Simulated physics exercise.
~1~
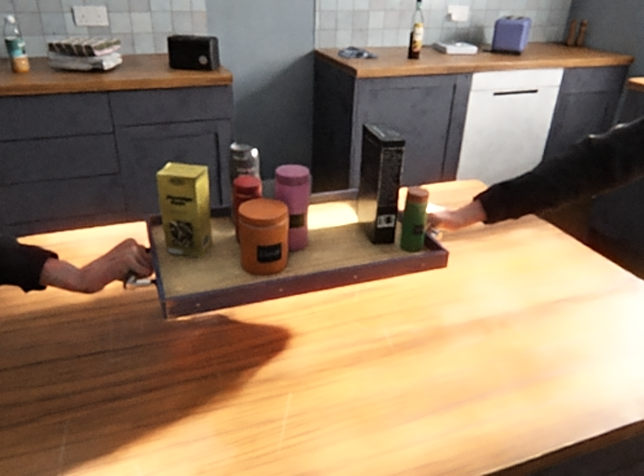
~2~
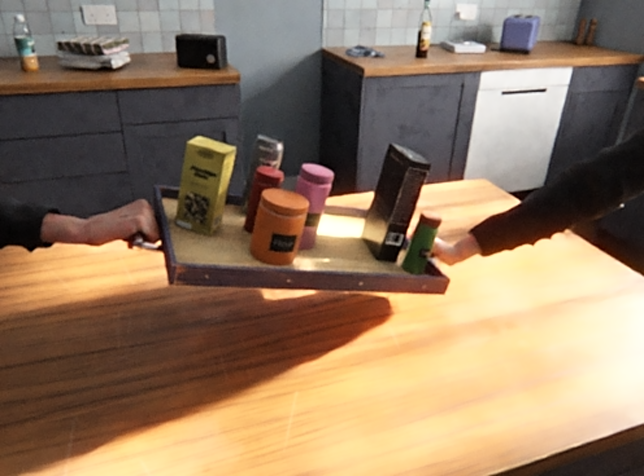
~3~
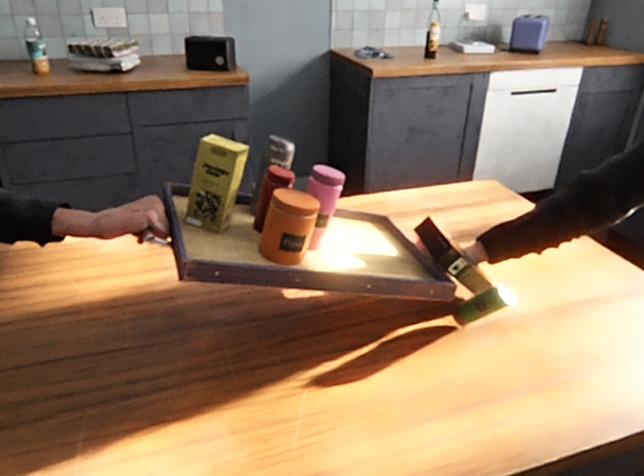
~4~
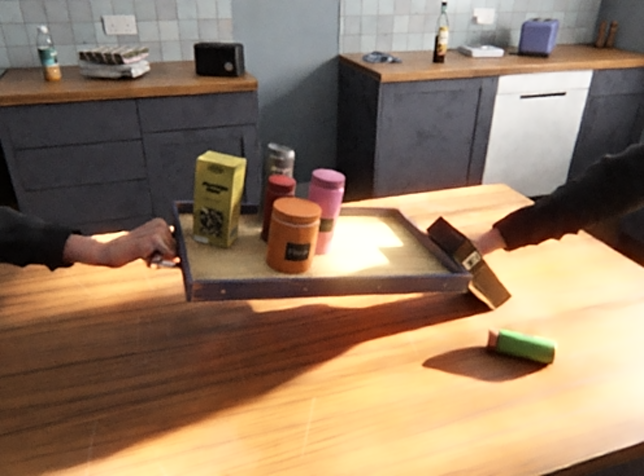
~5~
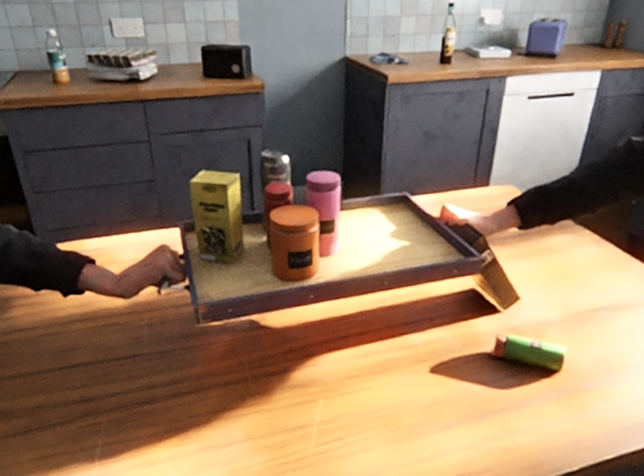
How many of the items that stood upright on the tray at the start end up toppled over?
Two of them end up toppled, the green shaker and the black packet.
Two hands tipping a tray down to the right, a green shaker and black packet toppling off, then levelling it with five containers aboard.
